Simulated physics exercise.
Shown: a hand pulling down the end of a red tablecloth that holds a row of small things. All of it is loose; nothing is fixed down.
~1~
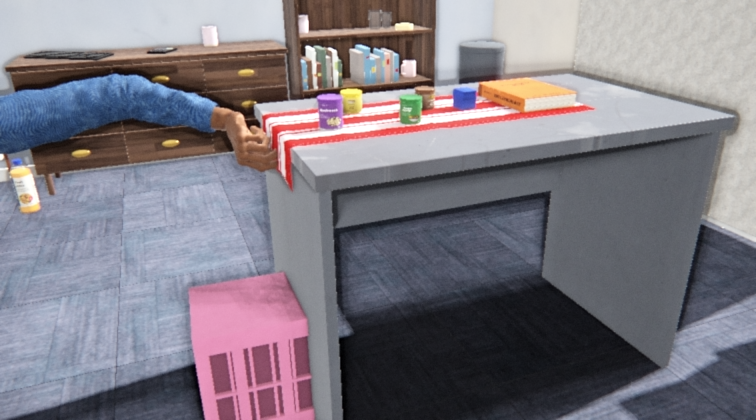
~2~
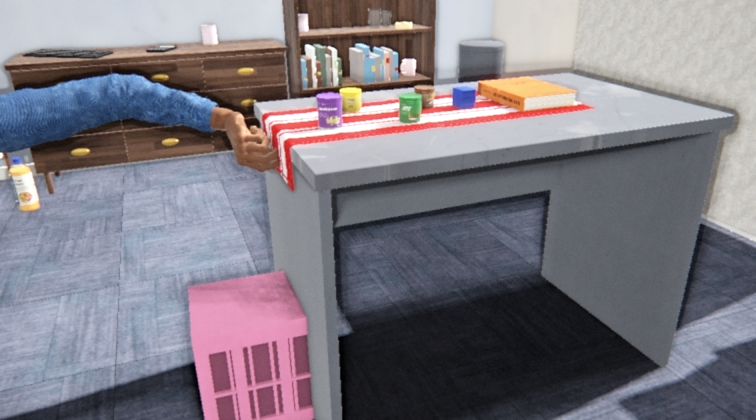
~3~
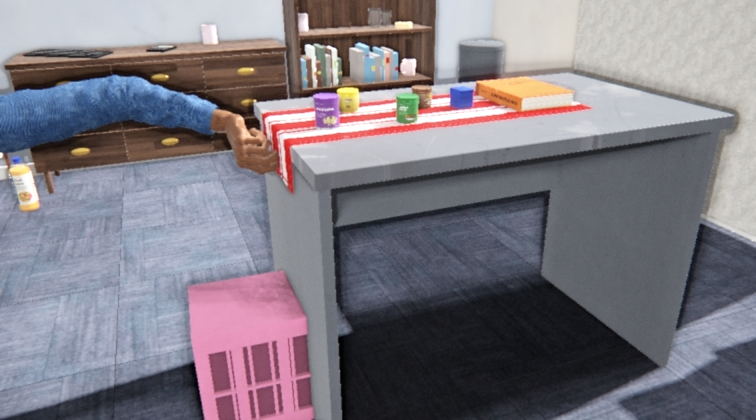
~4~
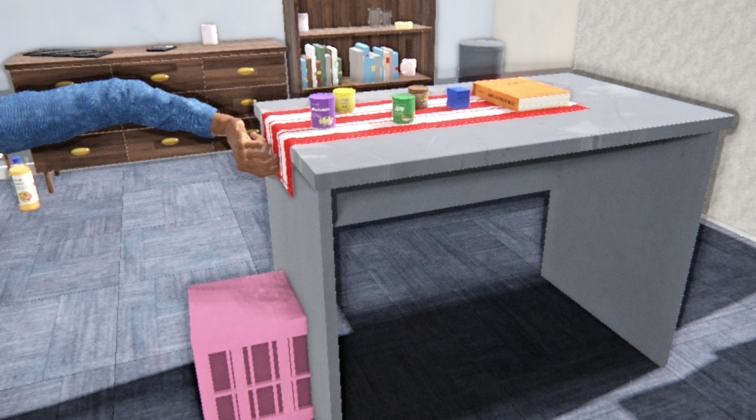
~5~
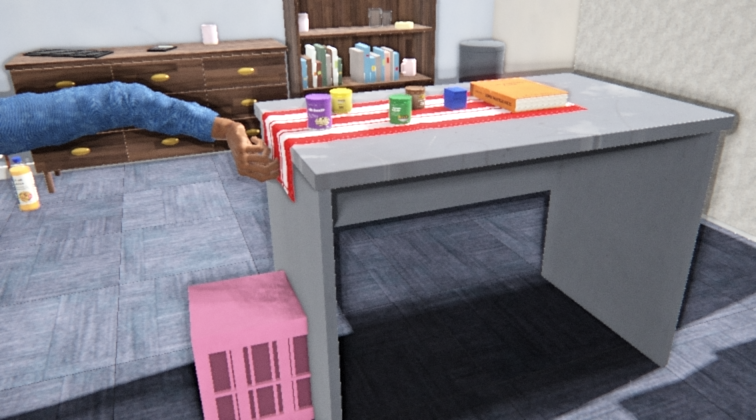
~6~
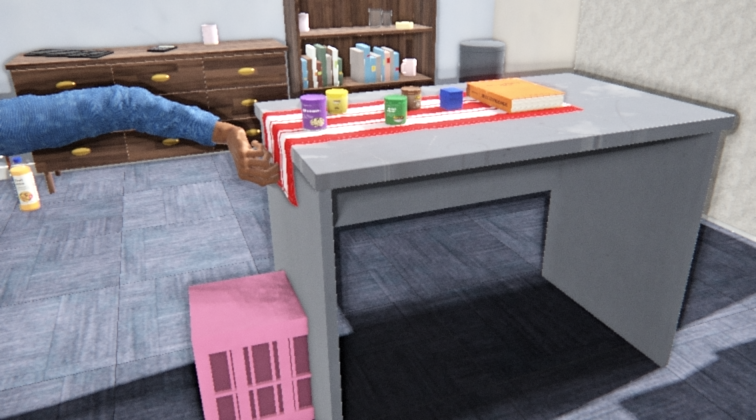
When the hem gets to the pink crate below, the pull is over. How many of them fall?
Three leave.
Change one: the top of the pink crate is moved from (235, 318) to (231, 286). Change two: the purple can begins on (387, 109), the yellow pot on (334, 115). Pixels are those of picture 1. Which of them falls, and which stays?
In the end the purple can rides it out; meanwhile the yellow pot gets dislodged.
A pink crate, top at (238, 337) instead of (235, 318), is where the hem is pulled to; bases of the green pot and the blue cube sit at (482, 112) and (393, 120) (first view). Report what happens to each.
The green pot stays put, the blue cube is lost.
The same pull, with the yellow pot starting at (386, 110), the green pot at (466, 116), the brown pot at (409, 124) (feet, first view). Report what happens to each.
You'd see the yellow pot go down, the green pot hang on and the brown pot go down.
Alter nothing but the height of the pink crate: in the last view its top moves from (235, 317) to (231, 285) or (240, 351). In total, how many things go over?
It comes to 2 and 4 over the edge.
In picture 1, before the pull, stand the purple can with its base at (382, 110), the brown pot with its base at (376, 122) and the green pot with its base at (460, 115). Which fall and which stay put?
The purple can ends up off the top, the brown pot ends up off the top, the green pot ends up on top still.
Soon after, hem near (281, 225); purple can gone.
Then, hem near (283, 268); purple can and yellow pot gone.
Further on, hem on the crate; purple can, yellow pot and green pot gone.
At rest, hem on the crate; purple can, yellow pot and green pot gone. The count of fallen things is three.
